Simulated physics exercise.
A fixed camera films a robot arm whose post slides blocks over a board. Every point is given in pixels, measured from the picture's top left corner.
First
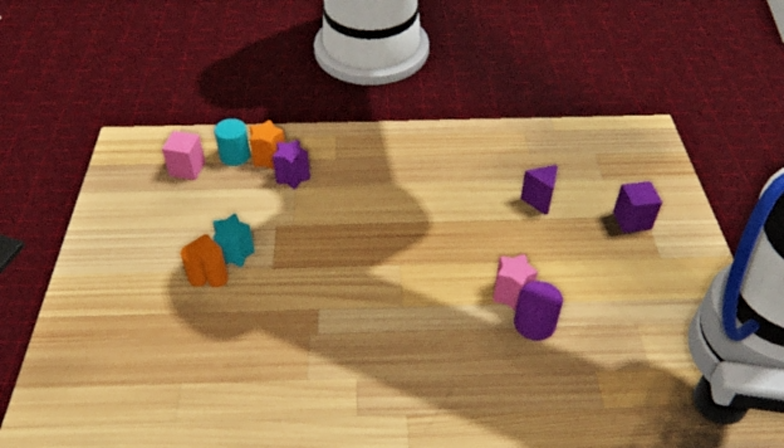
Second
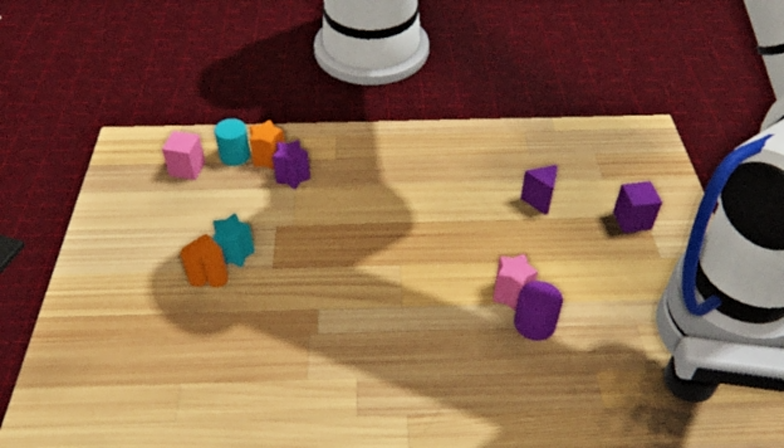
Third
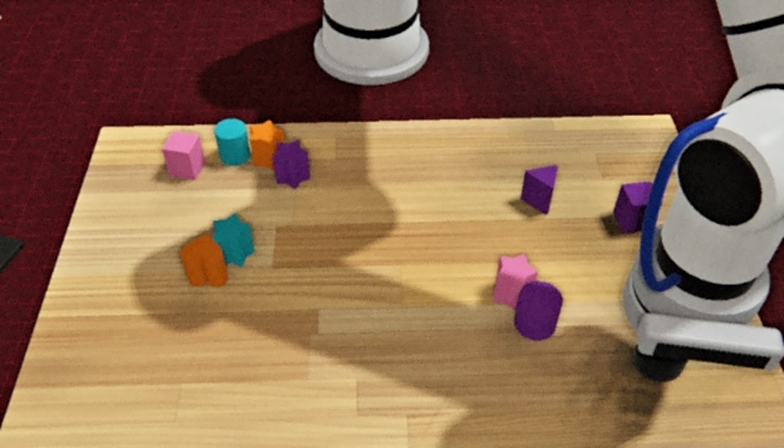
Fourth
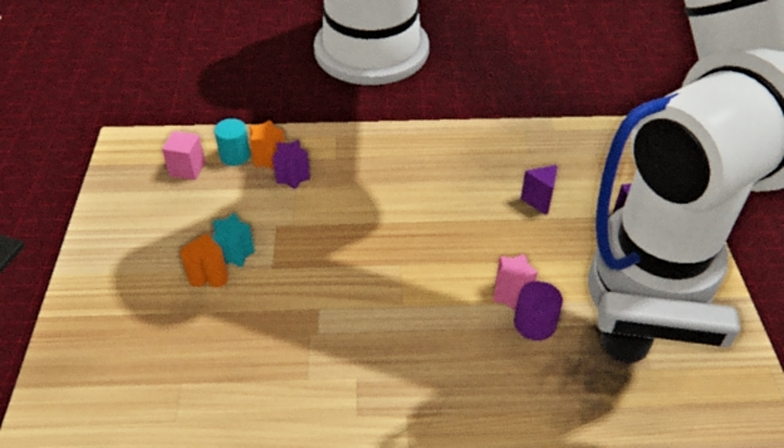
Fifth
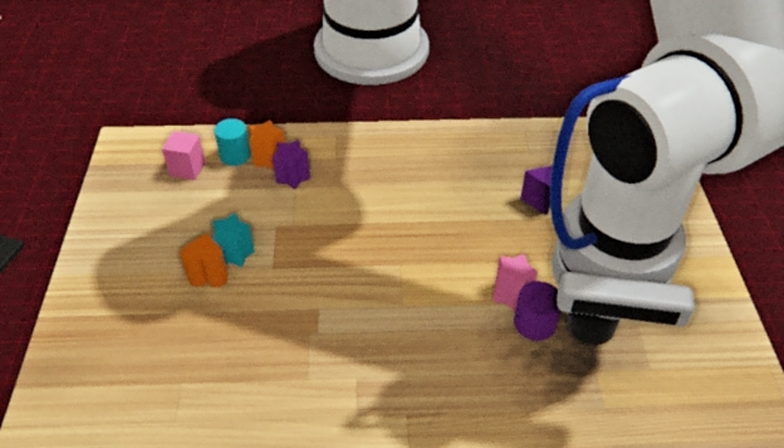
A white robot arm with a blue cable moved in from the right across a wooden table, lowering its dark tip beside a purple cylinder and pink star block, while the scattered colored blocks stayed still.
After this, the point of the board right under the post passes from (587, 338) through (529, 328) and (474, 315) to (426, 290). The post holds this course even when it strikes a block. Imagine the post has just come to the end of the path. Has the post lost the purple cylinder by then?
Final answer: No.
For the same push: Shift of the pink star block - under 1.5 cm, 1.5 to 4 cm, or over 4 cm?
I reckon it covers between 1.5 and 4 cm.
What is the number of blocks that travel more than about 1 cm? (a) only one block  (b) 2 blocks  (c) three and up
I'll go with b - 2 blocks.
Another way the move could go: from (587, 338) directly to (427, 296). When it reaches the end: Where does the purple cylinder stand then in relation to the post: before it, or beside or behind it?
Pushed ahead.
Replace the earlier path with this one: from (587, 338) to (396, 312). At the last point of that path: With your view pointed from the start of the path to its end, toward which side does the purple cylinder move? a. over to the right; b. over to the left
I'll go with a - over to the right.
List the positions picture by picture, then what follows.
The first picture shows tip of the post (719, 402), middles of tops, pink star block (516, 268), purple cylinder (541, 297).
The second picture shows post (689, 381), nothing pushed.
The third picture shows post (658, 361), nothing pushed.
The fourth picture shows post (625, 343), nothing pushed.
The fifth picture shows post (591, 326), pink star block (516, 268), purple cylinder (541, 297).
On the path given first. One third of the way, post (531, 316); pink star block (499, 259), turned 60° clockwise; purple cylinder (491, 287).
Two thirds of the way, post (475, 302); pink star block (498, 258), turned 70° clockwise; purple cylinder (438, 269).
At the end, post (427, 278); pink star block (498, 258), turned 70° clockwise; purple cylinder (390, 245).
